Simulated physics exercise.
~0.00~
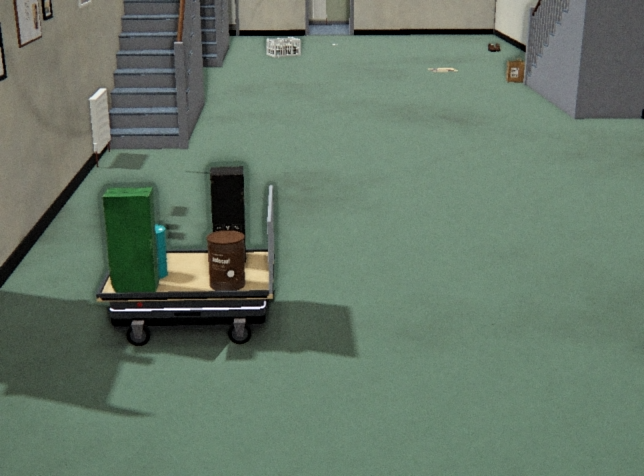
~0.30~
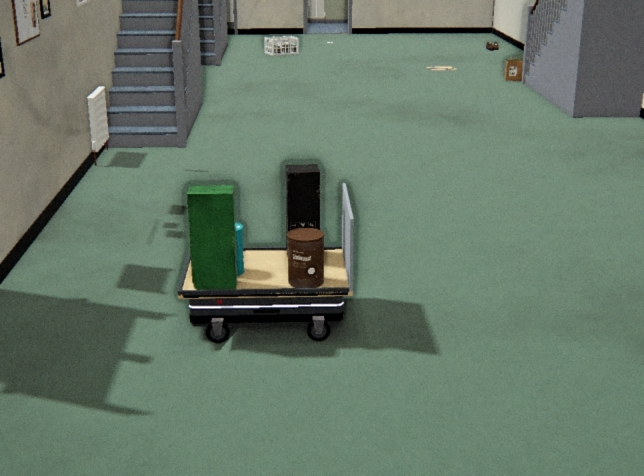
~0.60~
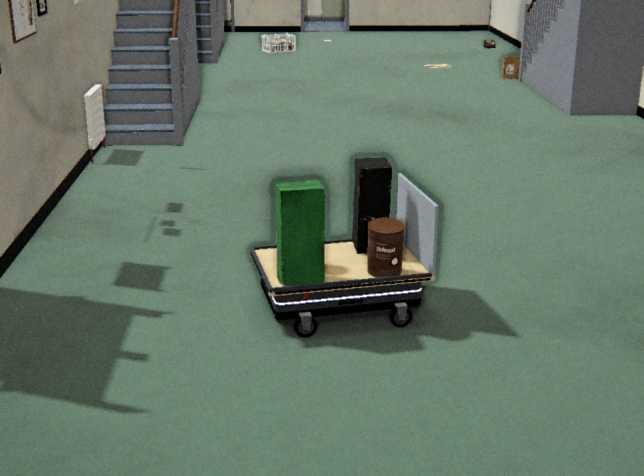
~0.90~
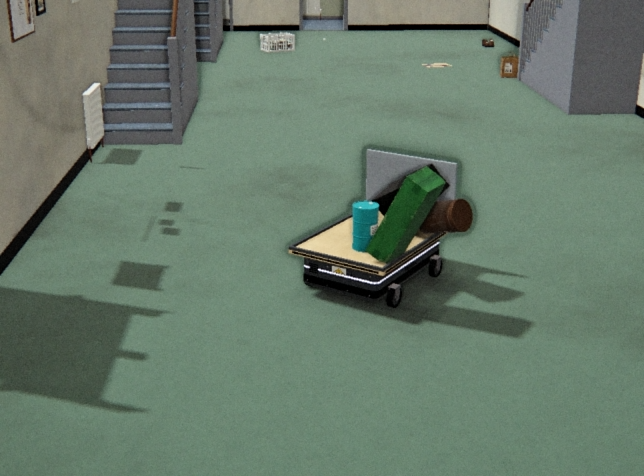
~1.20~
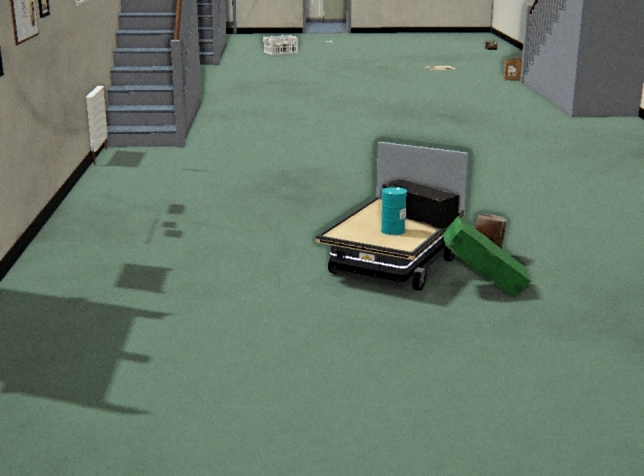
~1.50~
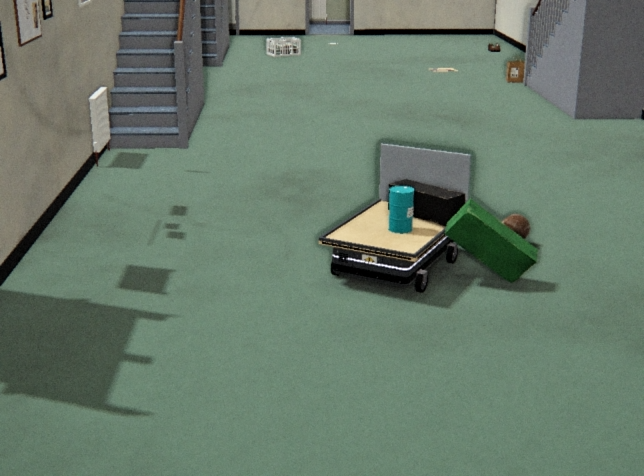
In the video, a cart carrying a green box, black box, brown pail and turquoise canister rolls right and turns away sharply; the green box and pail tumble to the floor, while the black box lies toppled beside the upright canister on the stopped cart.
